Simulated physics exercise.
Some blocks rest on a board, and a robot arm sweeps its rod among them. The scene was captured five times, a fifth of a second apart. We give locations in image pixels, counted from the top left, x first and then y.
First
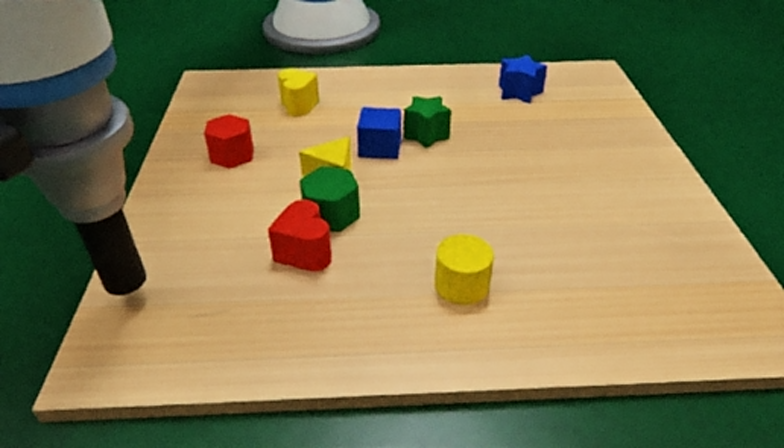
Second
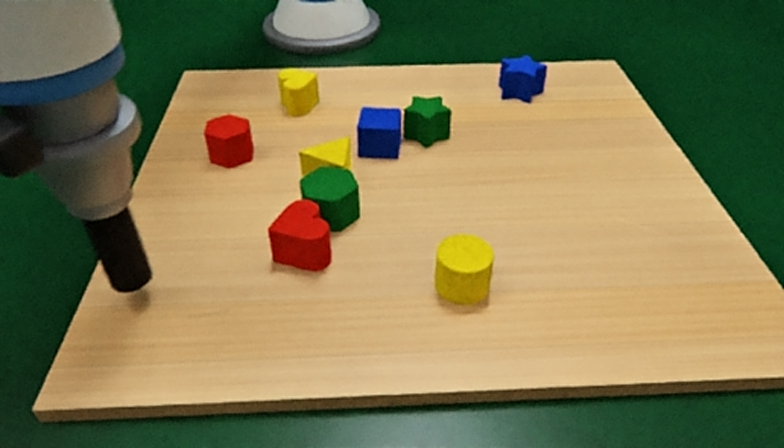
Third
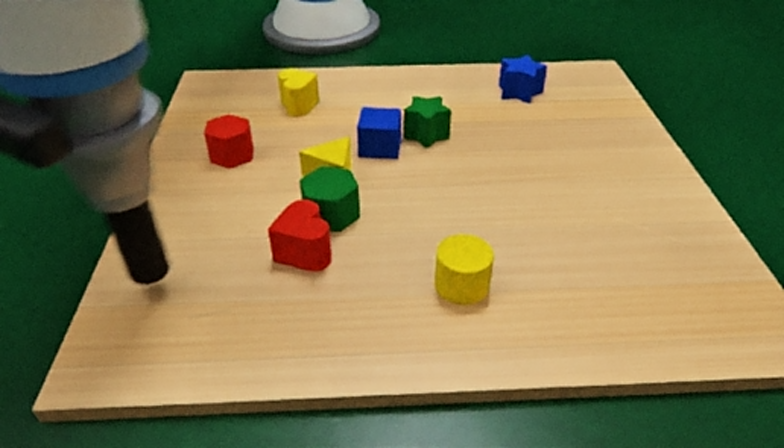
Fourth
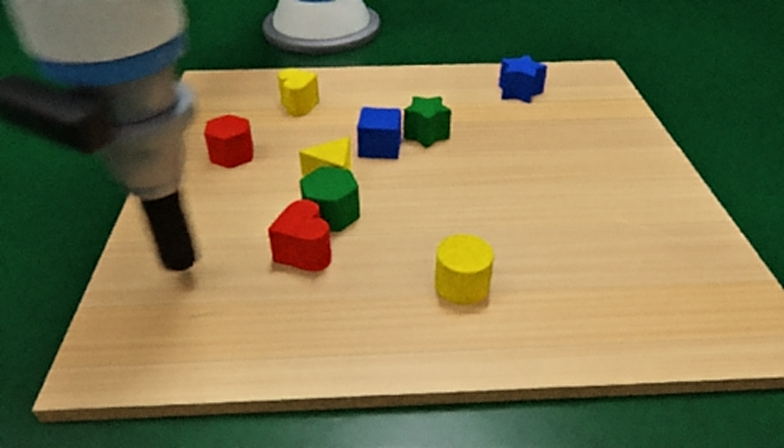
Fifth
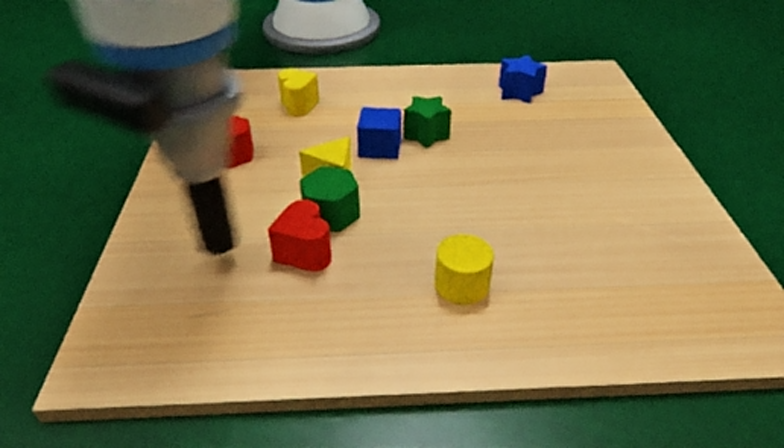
A robot arm sweeps its dark rod rightward over the board while the colored blocks stay still.
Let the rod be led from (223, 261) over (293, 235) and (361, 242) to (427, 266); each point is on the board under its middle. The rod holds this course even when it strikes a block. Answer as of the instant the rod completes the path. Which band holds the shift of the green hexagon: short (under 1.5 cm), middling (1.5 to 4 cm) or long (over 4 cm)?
Medium: 1.5 to 4 cm.
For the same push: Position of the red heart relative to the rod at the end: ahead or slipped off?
I'm fairly sure the red heart slides away from the front of the rod at some point.
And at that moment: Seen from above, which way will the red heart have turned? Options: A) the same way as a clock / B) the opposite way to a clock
That would be A.
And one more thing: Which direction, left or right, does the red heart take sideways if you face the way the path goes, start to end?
Toward the right.
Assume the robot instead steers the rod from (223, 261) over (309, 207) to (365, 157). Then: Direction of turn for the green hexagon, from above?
It is turned clockwise.
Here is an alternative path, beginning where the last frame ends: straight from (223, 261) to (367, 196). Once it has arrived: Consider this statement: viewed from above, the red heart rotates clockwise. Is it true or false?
Verdict: True.
The first path, step by step. One third of the way, rod (292, 217); red heart (320, 221), turned 20° clockwise.
Two thirds of the way, rod (362, 224); red heart (361, 240), turned 75° clockwise; green hexagon (357, 176), turned 40° anticlockwise; yellow triangular block (332, 148), turned 15° anticlockwise.
At the end, rod (428, 247); red heart (367, 246), turned 95° clockwise; green hexagon (357, 176), turned 40° anticlockwise; yellow triangular block (332, 148), turned 15° anticlockwise; yellow circular block (469, 254).
